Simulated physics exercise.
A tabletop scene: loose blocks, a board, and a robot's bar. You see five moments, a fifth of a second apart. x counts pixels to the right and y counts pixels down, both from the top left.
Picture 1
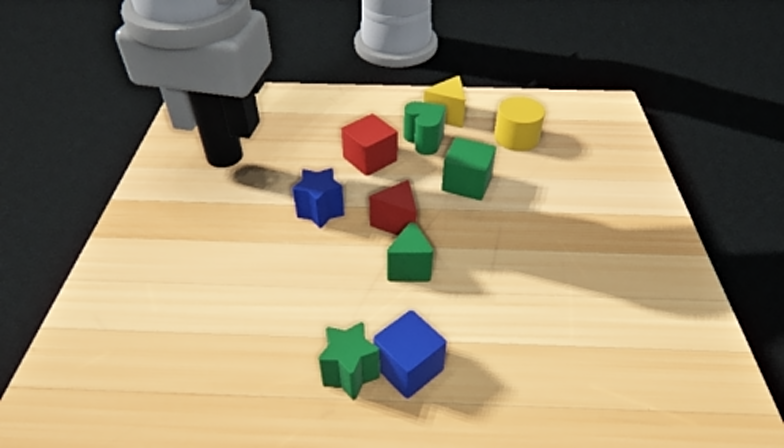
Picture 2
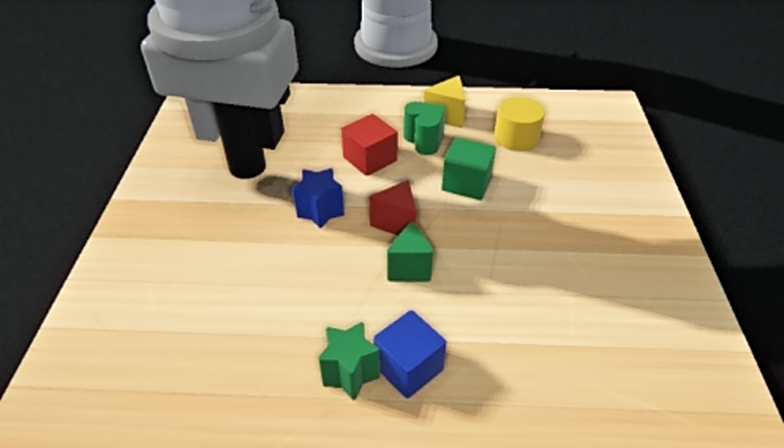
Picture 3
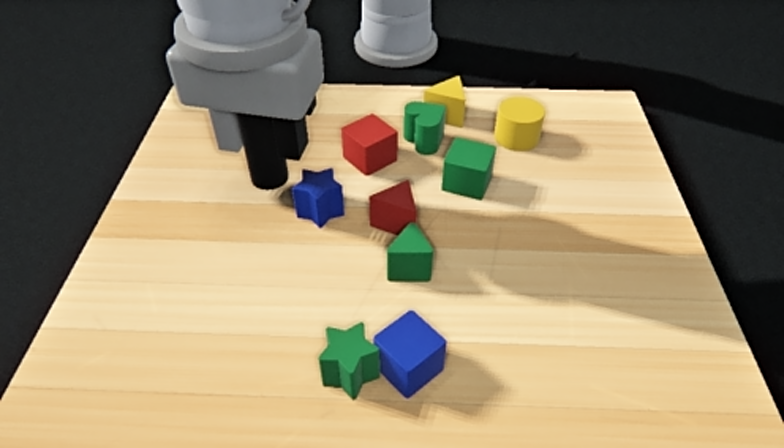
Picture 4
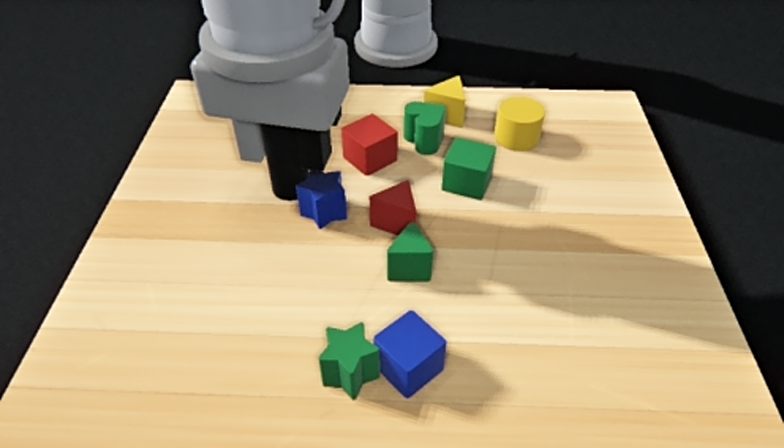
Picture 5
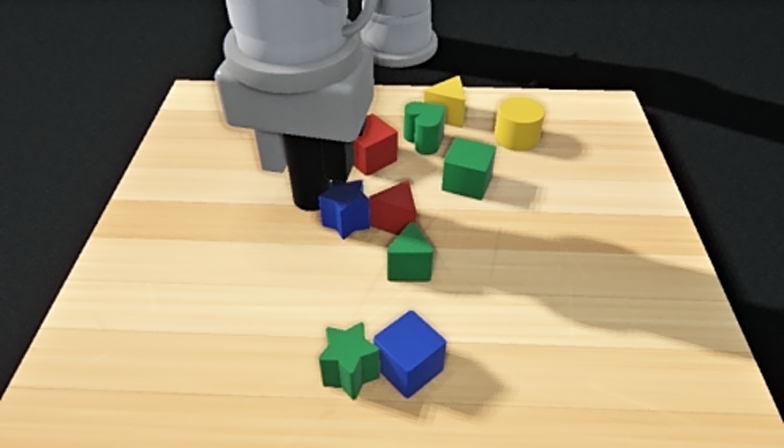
The clip shows a robot arm above a wooden board of colored blocks, its dark bar moving right and slightly toward the viewer, then pushing the blue star a short way right, up close to the red triangular block.
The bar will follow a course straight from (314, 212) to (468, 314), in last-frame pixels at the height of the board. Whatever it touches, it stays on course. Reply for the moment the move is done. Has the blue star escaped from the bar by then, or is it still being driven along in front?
I think it holds its spot in front.
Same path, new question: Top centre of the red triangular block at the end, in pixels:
The centre of its top face lies at (439, 202).
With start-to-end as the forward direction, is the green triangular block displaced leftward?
Going by the path, yes.
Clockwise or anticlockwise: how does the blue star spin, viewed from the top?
Viewed from above, counterclockwise.
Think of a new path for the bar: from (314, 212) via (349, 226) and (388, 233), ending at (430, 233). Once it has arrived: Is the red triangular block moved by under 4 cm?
In short: No.
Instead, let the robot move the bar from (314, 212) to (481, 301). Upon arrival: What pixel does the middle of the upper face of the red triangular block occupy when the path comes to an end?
I'd place it at (444, 202), taking the centre of its top.
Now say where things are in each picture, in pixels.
Lower end of the bar (225, 157), tops of blocks, blue star (317, 181), red triangular block (398, 195), blue square block (410, 339), green triangular block (411, 241), in the first picture.
Bar (248, 168), blocks as before, in the second picture.
Bar (270, 178), blocks as before, in the third picture.
Bar (292, 189), blue star (322, 182), in the fourth picture.
Bar (313, 199), blue star (345, 192), red triangular block (398, 195), blue square block (410, 339), green triangular block (411, 241), in the fifth picture.
The first path, step by step. One third of the way, bar (360, 229); blue star (397, 221); red triangular block (429, 199), turned 60° anticlockwise; green triangular block (417, 244), turned 20° clockwise.
Two thirds of the way, bar (412, 263); blue star (455, 253); red triangular block (439, 202), turned 100° anticlockwise; green triangular block (480, 279), turned 15° clockwise.
At the end, bar (470, 301); blue star (517, 285), turned 20° anticlockwise; red triangular block (439, 202), turned 100° anticlockwise; blue square block not moved; green triangular block (551, 310).
